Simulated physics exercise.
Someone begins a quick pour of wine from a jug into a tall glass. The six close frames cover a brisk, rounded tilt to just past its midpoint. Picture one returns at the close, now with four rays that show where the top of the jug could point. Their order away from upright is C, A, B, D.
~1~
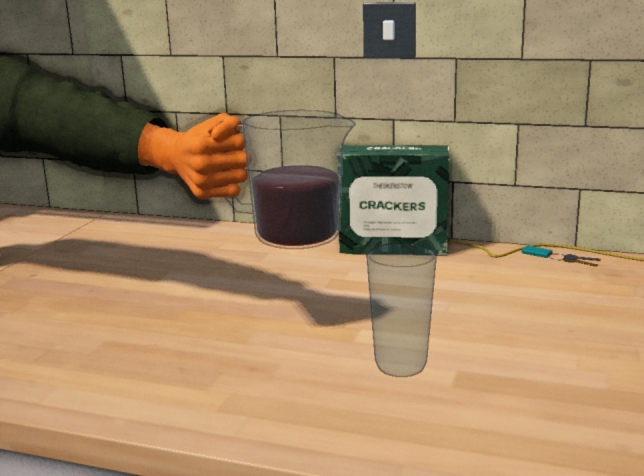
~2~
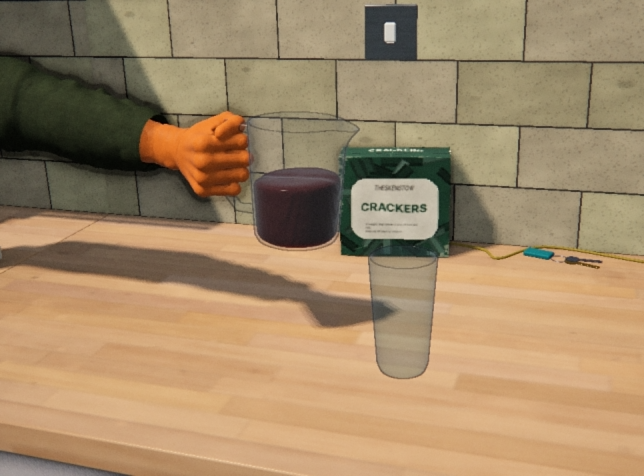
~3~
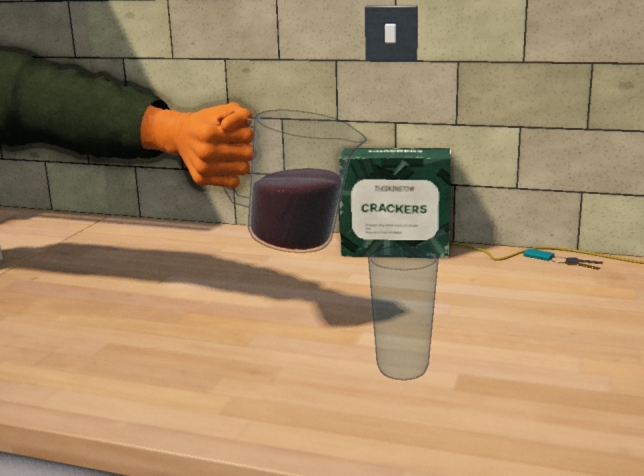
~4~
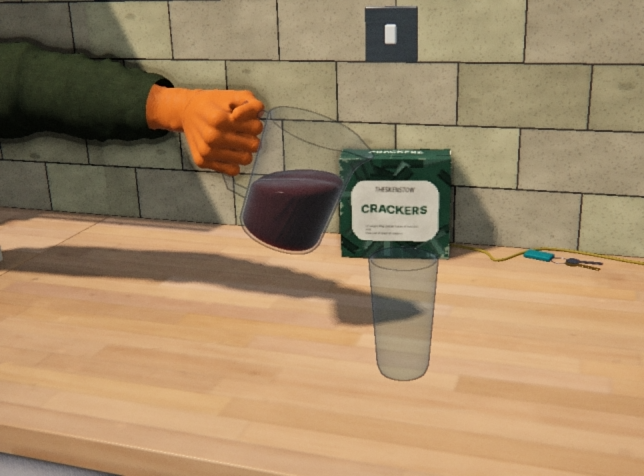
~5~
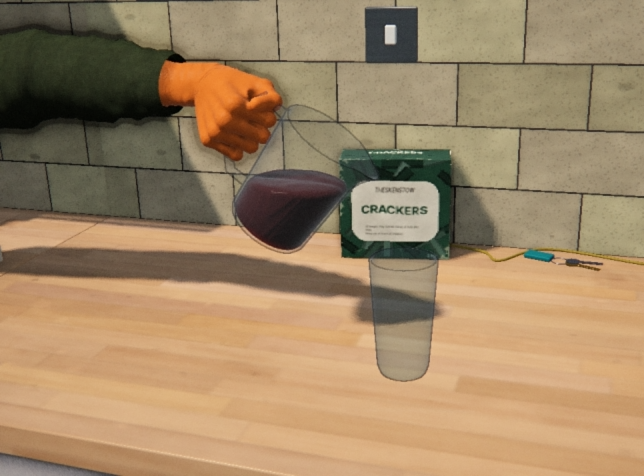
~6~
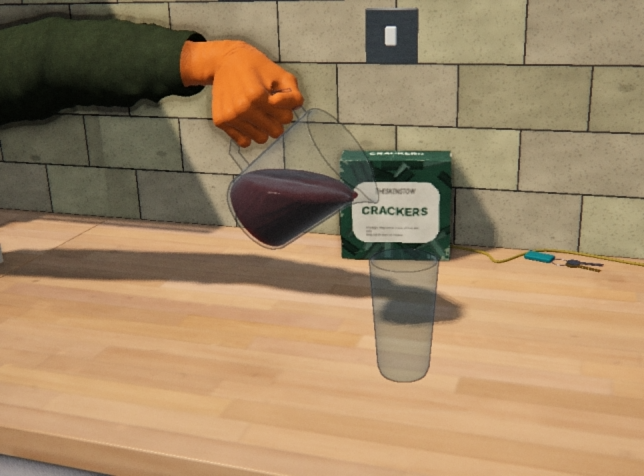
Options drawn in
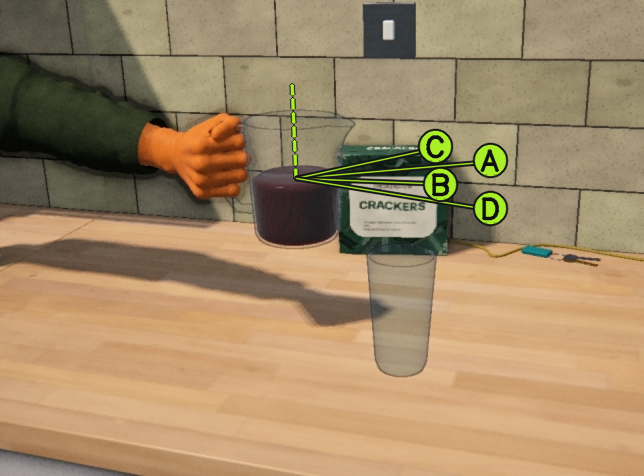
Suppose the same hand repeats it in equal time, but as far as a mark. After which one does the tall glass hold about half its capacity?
C.
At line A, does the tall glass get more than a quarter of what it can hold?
Yes, clearly.
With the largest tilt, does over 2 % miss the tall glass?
Yes, it does.
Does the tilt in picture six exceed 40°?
Yes, it does.
On the marked copy, A at (474, 163); B at (423, 183); C at (419, 151); D at (473, 207).
Choosing A, the tall glass ends with about 63 % of what it can hold; 4 % of the wine is spilt.
Choosing B, the tall glass ends with about 74 % of what it can hold; 9 % of the wine is spilt.
Choosing C, the tall glass ends with about 48 % of what it can hold; 3 % of the wine is spilt.
Choosing D, the tall glass ends with about 66 % of what it can hold; 26 % of the wine is spilt.
